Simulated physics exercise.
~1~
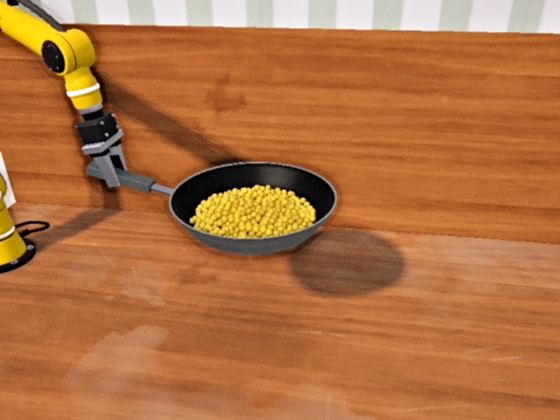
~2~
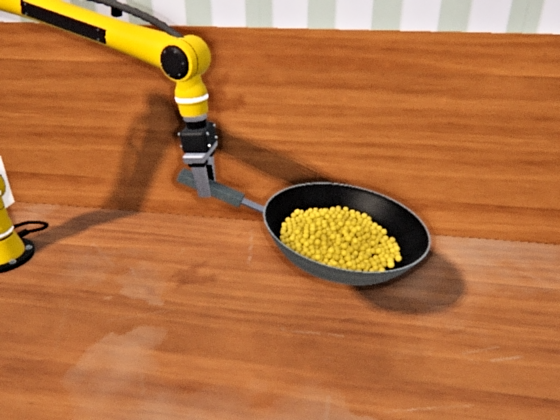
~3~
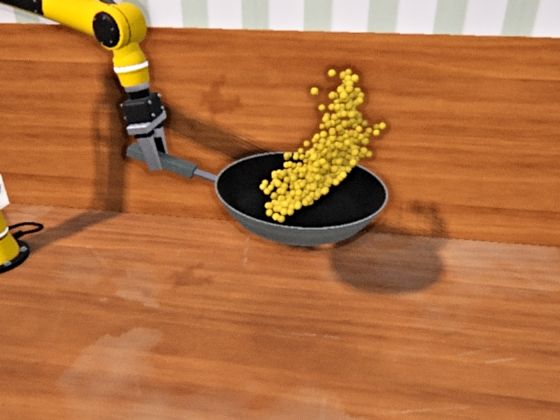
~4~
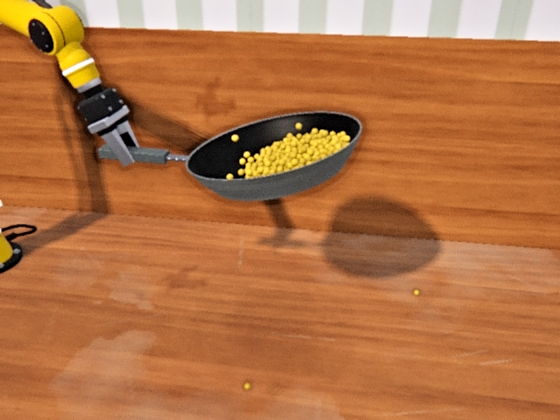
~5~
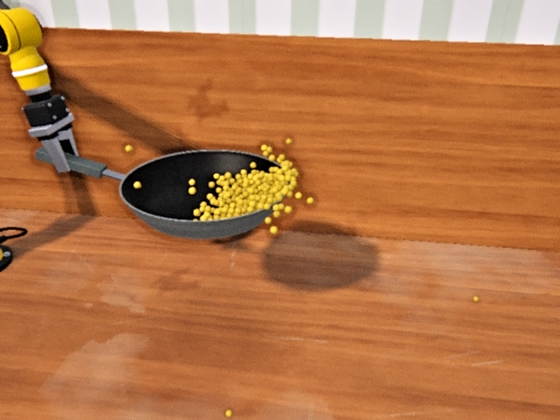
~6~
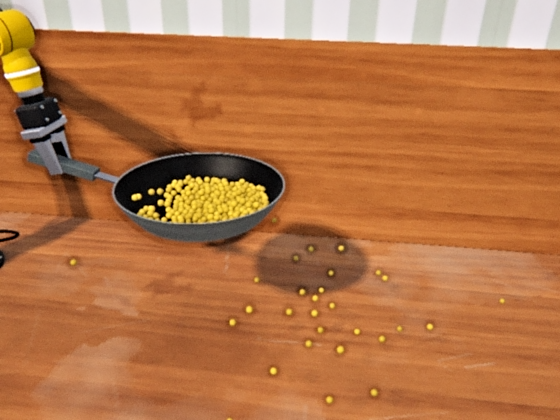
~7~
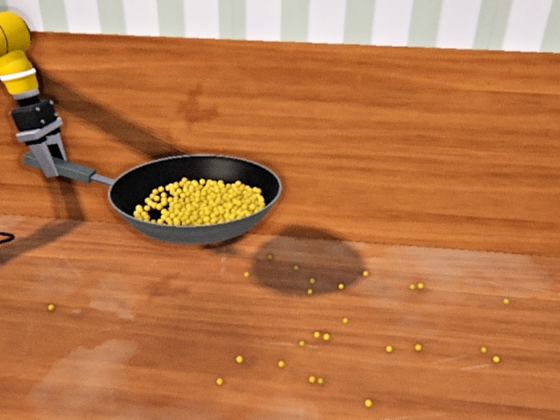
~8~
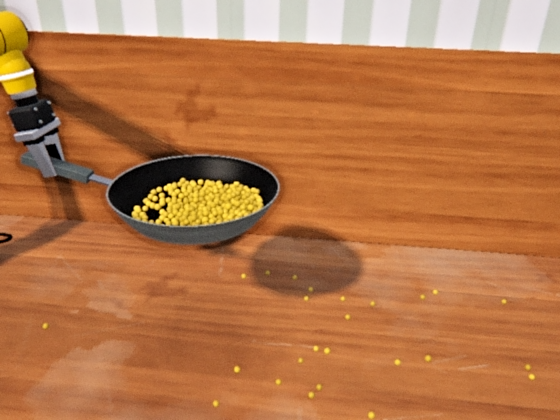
A dark frying pan heaped with small yellow beads hangs from the grip of a yellow and black robot arm, over a reddish-brown wooden surface with a wooden panel and pale striped wall behind, seen from slightly above. The arm swings the pan right, then pulls it back left and up, and the beads leap above it in a tall plume. Most land back in the pan as it tips, while a couple drop to the surface. The pan moves farther left and levels, and more beads spill over its right rim. They scatter and spread across the wood while the pan holds still, still holding most of its load.
